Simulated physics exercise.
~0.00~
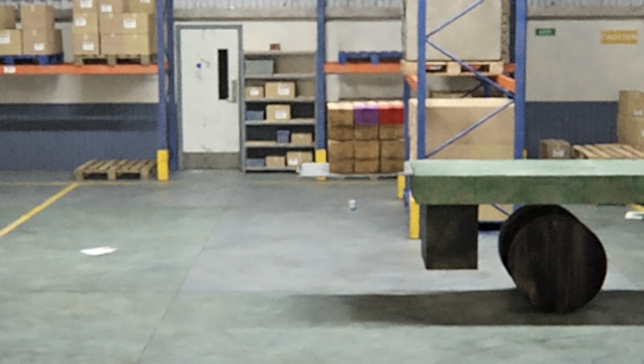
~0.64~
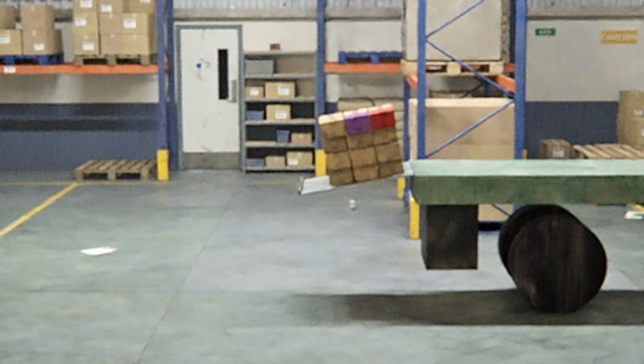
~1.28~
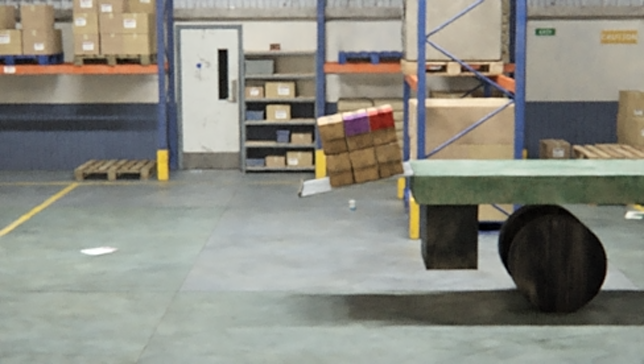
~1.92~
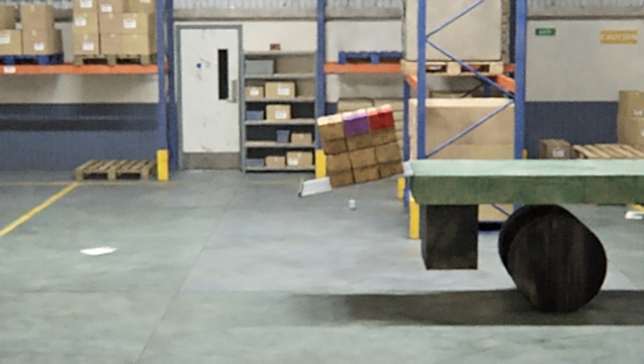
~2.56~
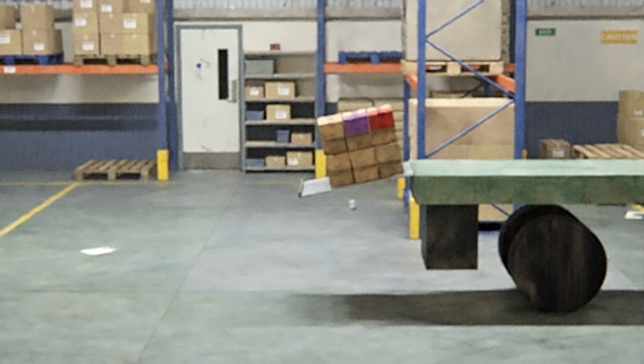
At first, a tight block of brown boxes, with purple and red ones in its top row, sits level beside the left end of a green flat-bed in a warehouse. Then the pale flap beneath the boxes tilts, its left end dropping toward the floor. The whole block leans with it, shifting slightly left and down. The tilt stops at a gentle slope, and the flap holds there. No box slides off or breaks away, and the stack ends leaning but whole, with the purple and red boxes still in the top row.
